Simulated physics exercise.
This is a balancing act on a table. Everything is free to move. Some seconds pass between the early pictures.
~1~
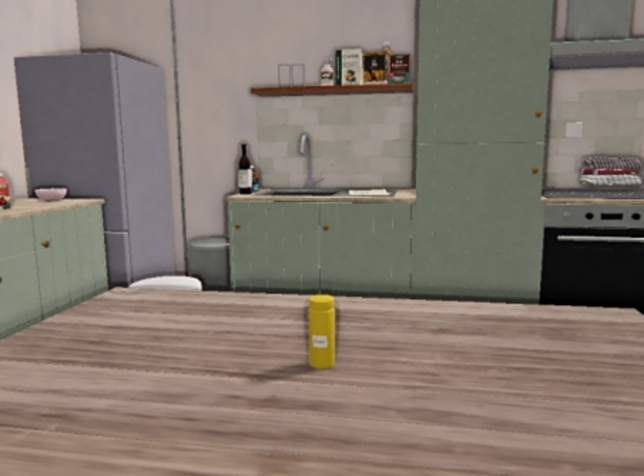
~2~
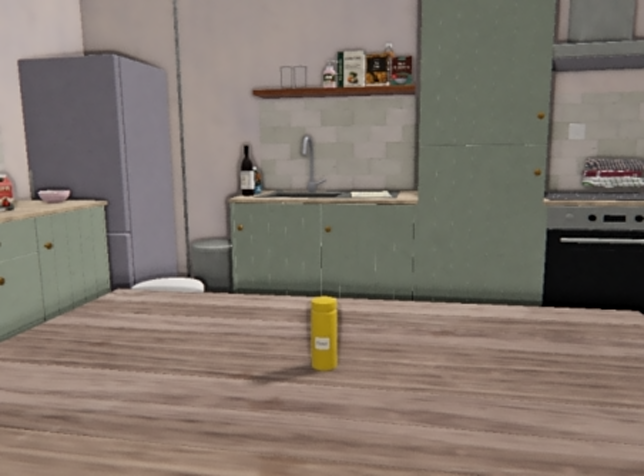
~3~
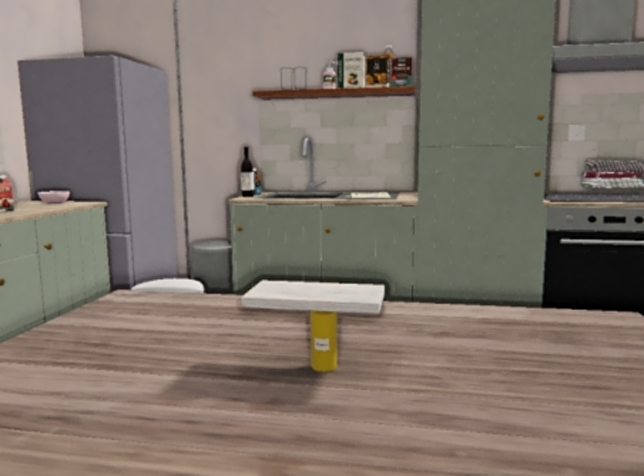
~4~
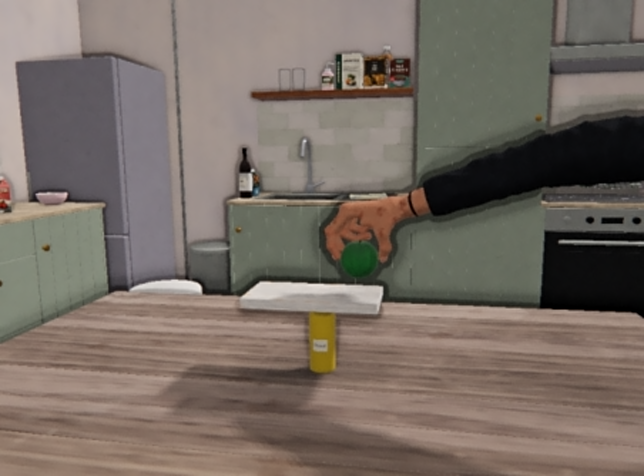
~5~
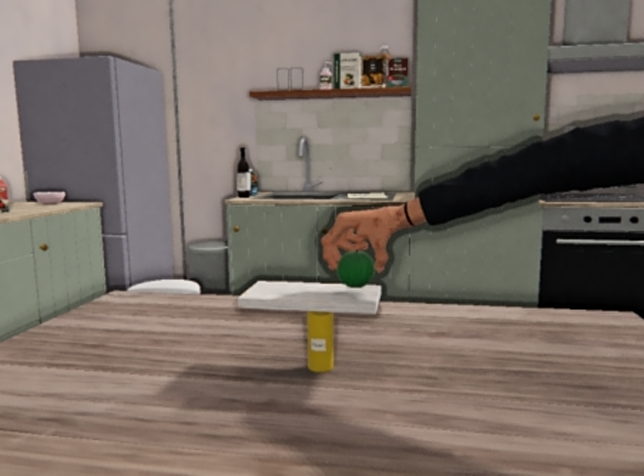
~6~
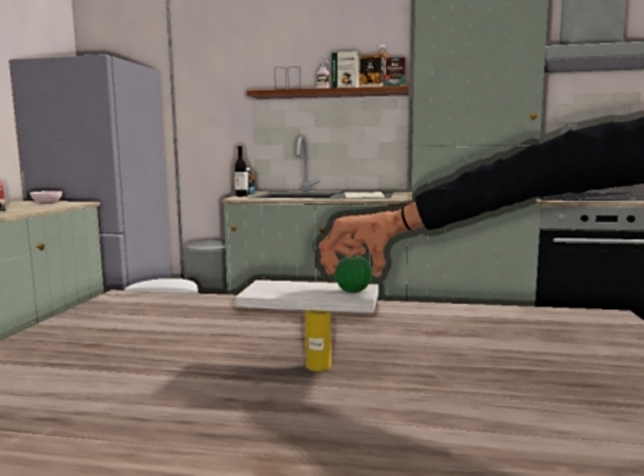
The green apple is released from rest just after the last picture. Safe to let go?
As it turns out, it keeps its balance.
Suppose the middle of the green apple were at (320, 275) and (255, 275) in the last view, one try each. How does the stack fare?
In the first case it holds; in the second case it loses its balance.
Then, 0.20 s on from there, no change.
Then, 0.40 s on from there, green apple resting near (353, 274).
In the end, all 3 unmoved. At the end, from the last picture's camera, green apple near (353, 274). The stack holds.
